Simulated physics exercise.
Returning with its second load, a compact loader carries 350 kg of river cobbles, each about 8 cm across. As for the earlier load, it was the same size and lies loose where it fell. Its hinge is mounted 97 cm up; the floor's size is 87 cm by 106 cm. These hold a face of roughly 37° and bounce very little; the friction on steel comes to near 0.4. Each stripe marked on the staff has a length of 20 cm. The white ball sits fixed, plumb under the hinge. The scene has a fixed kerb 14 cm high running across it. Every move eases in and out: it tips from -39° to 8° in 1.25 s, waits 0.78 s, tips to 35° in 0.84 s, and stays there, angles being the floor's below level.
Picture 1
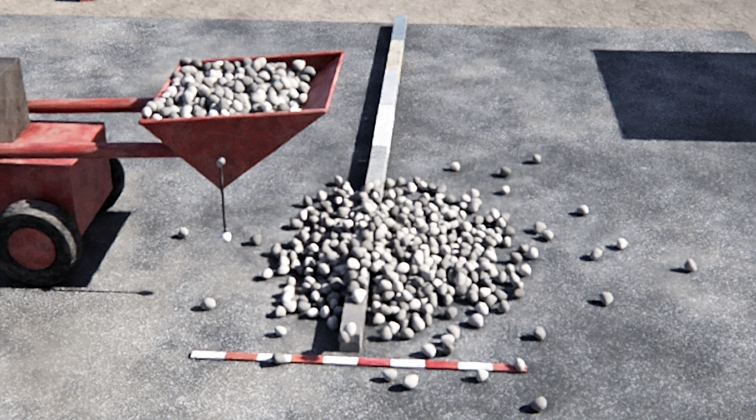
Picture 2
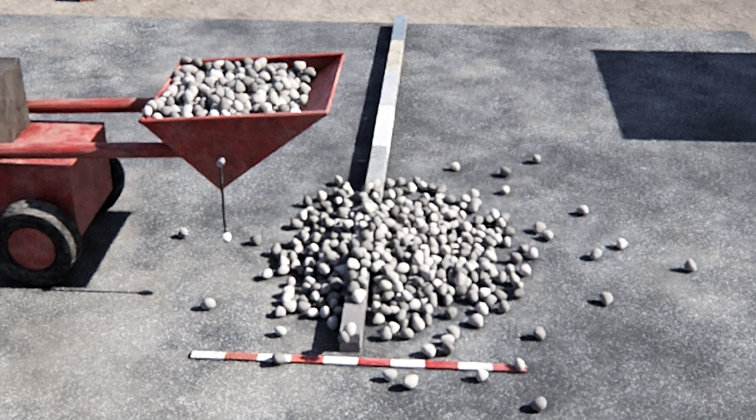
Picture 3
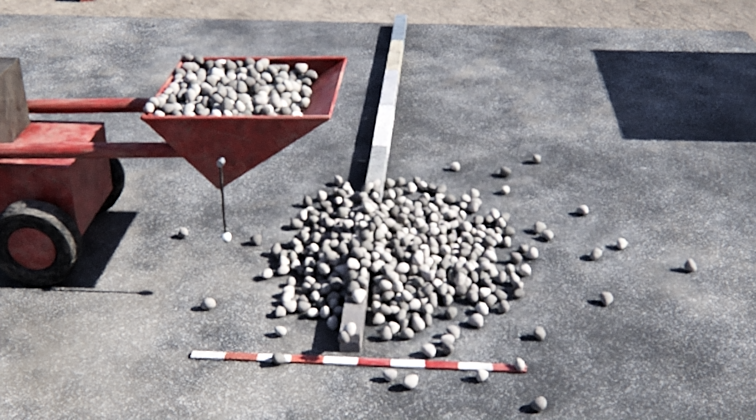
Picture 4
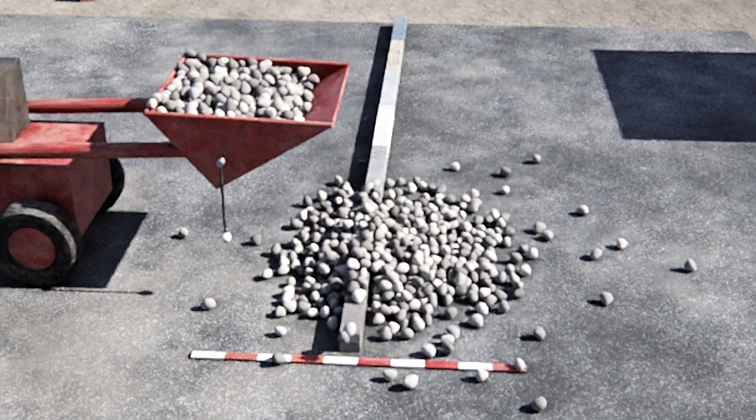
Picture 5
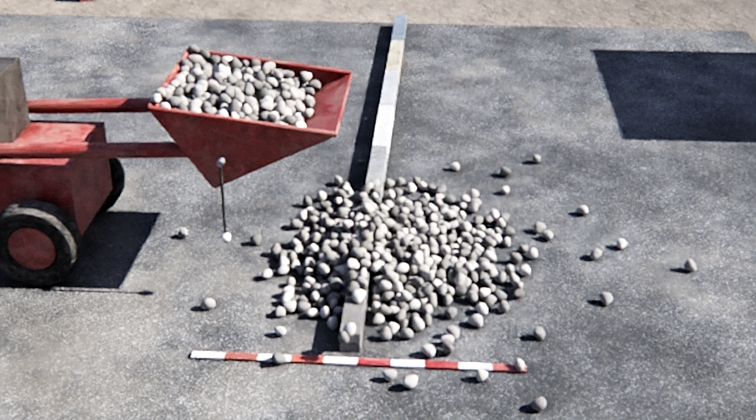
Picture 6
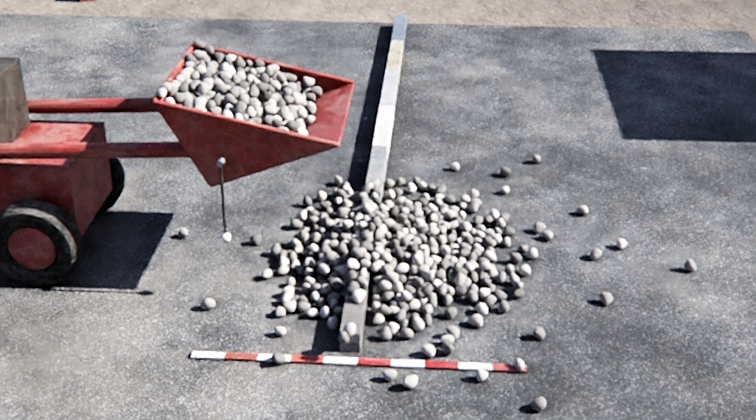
A red loader's bucket, heaped with grey and white cobbles, slowly tilts at the left of a sunlit grey paved yard, seen from above by a still camera. Beneath and right of it, a loose pile of similar stones straddles a pale kerb, behind a red-and-white striped rod. The bucket's right lip lowers gradually while its load shifts slightly, and the stones on the ground stay still.
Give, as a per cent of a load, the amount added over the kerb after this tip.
Close to 33 parts in a hundred.
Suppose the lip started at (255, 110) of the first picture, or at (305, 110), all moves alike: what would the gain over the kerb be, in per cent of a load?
I'd say close to 0 per cent for one and close to 15 per cent for the other, in that order.
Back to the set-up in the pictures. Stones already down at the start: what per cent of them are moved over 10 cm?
I'd say roughly 5 per cent of them.
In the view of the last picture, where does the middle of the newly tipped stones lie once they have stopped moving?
The middle ends up near (345, 234).
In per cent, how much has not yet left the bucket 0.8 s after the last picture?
Close to 100 per cent of the load.
Then, 0.4 s after the last picture the floor is at 1°; in per cent of one load, 100 in the bucket, 37 on this side of the kerb, 63 over the kerb; the foremost stones are at (588, 234).
Then, 0.8 s after the last picture the floor is at 8°; in per cent of one load, 99 in the bucket, 37 on this side of the kerb, 63 over the kerb; the foremost stones are at (588, 234).
Then, 2.8 s after the last picture the floor is at 35°; in per cent of one load, 10 in the bucket, 100 on this side of the kerb, 90 over the kerb; the foremost stones are at (588, 234).
Then, 5.3 s after the last picture the floor is at 35°; in per cent of one load, 0 in the bucket, 104 on this side of the kerb, 96 over the kerb; the foremost stones are at (588, 234). Net gain over the kerb, 33.
